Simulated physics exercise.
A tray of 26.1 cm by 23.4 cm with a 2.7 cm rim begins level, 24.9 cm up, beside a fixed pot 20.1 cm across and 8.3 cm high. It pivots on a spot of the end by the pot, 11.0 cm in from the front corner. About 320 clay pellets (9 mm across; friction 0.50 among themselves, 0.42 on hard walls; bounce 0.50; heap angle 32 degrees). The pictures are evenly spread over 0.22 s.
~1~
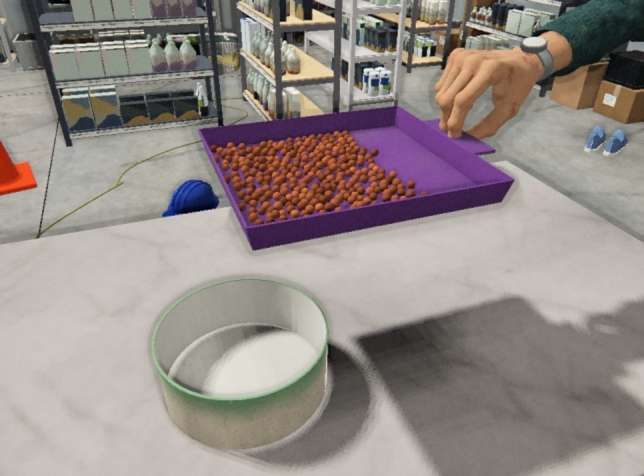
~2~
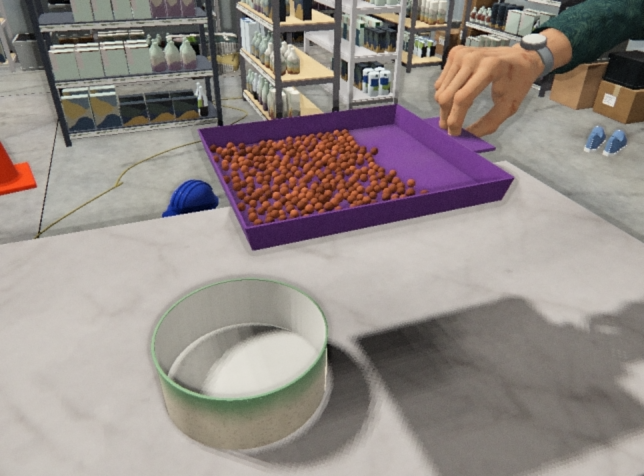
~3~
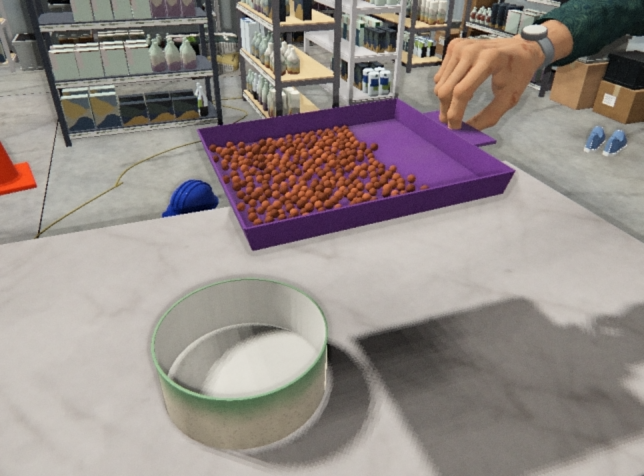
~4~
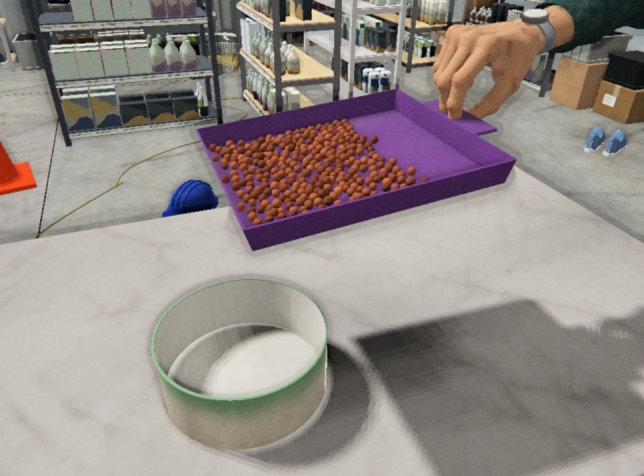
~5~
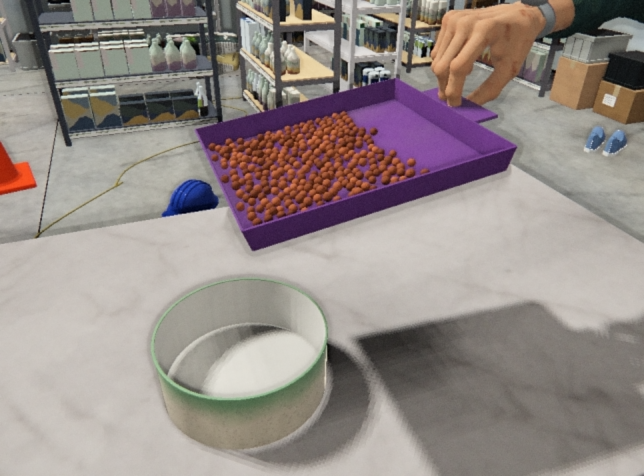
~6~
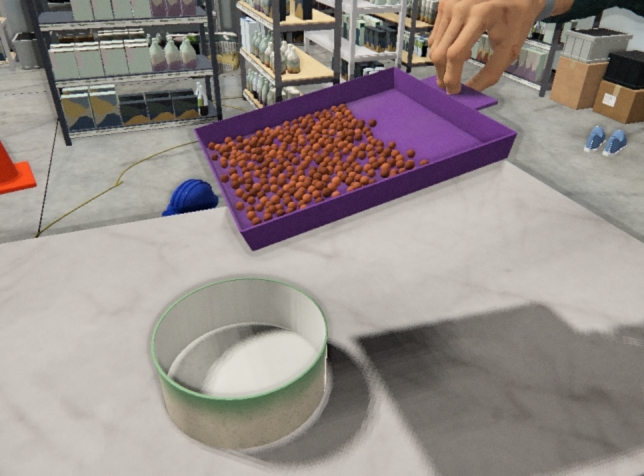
In a storeroom with shelves, a hand gradually raised the right end of a purple tray of brown clay pellets behind a round pot, while the pellets stayed mostly bunched toward the left.
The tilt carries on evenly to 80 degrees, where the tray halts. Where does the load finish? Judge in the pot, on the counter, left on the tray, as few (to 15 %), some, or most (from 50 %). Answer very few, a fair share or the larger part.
Pot very few, counter very few, tray the larger part.
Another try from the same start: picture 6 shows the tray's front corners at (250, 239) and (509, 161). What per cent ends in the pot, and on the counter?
Pot 60, counter 25.
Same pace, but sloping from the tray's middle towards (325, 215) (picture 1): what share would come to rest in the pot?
Some 55 per cent.
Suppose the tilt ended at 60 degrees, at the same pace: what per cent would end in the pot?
It would be near 0 per cent.
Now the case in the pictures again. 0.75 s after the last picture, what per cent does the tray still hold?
Roughly 100 per cent.
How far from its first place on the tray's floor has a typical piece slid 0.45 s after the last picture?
About 3 cm.
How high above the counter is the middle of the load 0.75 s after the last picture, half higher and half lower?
About 30 cm.
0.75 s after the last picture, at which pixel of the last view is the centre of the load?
At about (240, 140).
Then, 0.45 s after the last picture, tilt 44 degrees; the tray holds 100 %, the pot 0 %.
Then, 0.75 s after the last picture, tilt 66 degrees; the tray holds 100 %, the pot 0 %.
Then, 1.16 s after the last picture, tilt 80 degrees; the tray holds 100 %, the pot 0 %.
In the end, pot 0 %, counter 0 %, tray 100 %.
